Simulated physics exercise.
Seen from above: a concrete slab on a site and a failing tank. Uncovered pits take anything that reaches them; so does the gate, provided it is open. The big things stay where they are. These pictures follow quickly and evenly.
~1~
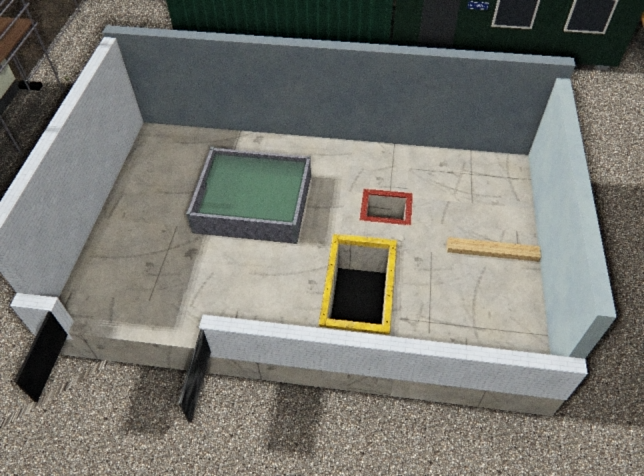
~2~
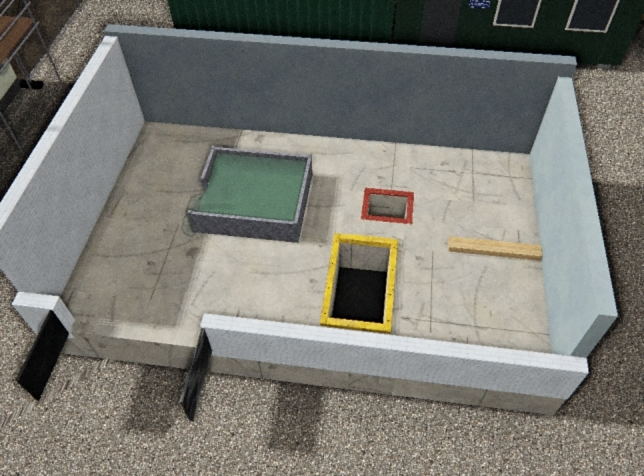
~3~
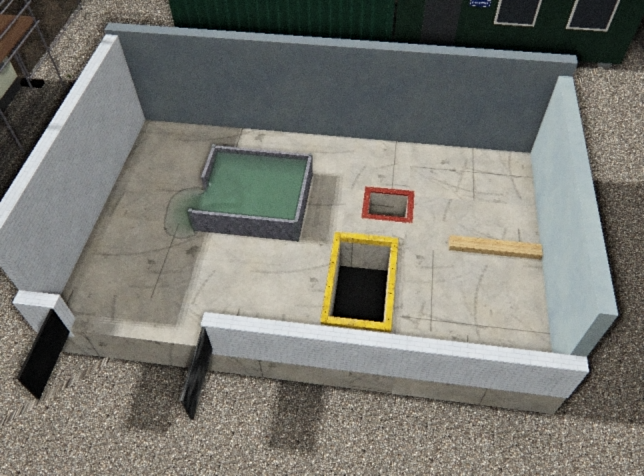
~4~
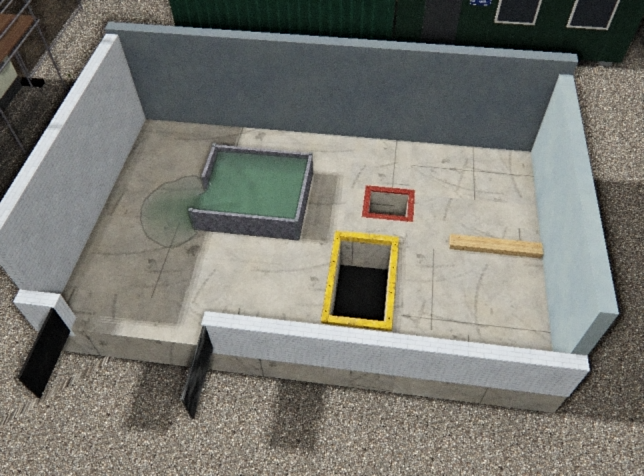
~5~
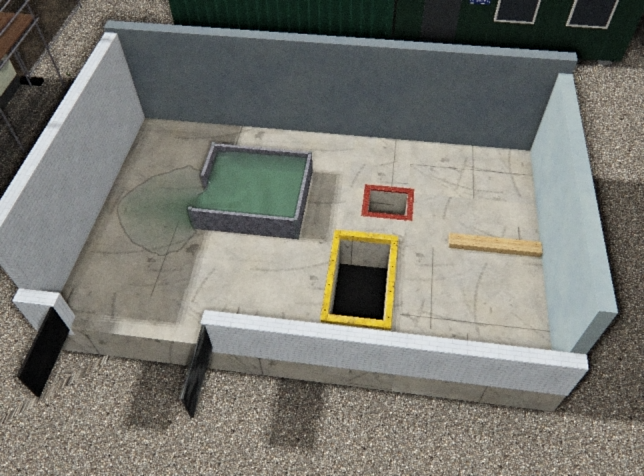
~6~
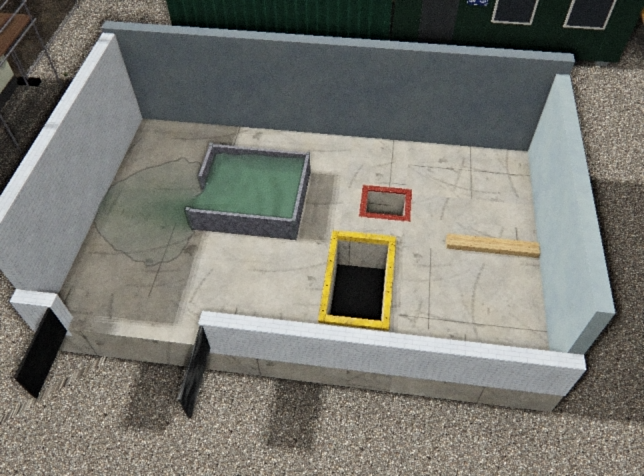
On a walled concrete slab, an open tank's left side giving way and greenish water spreading leftward in a thin, widening patch.
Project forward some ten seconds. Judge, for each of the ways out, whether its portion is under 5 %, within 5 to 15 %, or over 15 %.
As I see it, the gate will drain in excess of fifteen per cent, the yellow pit will drain shy of five per cent, the red pit will drain shy of five per cent.
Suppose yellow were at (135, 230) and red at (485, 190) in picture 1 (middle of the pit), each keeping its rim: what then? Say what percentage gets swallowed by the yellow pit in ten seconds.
Out of every hundred parts, the yellow pit gets 40.
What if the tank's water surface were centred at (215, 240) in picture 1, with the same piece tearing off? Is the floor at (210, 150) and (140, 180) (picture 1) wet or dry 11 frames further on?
Taking them in order, the first is left untouched and the second is inundated.
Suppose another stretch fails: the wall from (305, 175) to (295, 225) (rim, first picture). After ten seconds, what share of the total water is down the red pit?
Roughly 35 per cent goes to the red pit.
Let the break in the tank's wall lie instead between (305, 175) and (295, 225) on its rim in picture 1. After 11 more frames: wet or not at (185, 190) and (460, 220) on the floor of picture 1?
In the order asked: Out of reach, sodden.
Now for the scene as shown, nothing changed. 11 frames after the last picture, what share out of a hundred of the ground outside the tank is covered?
20 %, roughly.
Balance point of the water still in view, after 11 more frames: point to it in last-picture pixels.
Estimate: (201, 208).
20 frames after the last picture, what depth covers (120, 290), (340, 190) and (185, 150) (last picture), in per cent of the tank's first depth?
In order: 10, 0, 4 %.
A moment on, water covers 15 % of the floor; the gate 0 %, the yellow pit 0 %, the red pit 0 %.
Next, water covers 20 % of the floor; the gate 0 %, the yellow pit 0 %, the red pit 0 %.
Then, water covers 25 % of the floor; the gate 4 %, the yellow pit 0 %, the red pit 0 %.
Later, water covers 45 % of the floor; the gate 15 %, the yellow pit 0 %, the red pit 0 %.
In the end, water covers 65 % of the floor; the gate 25 %, the yellow pit 0 %, the red pit 1 %.
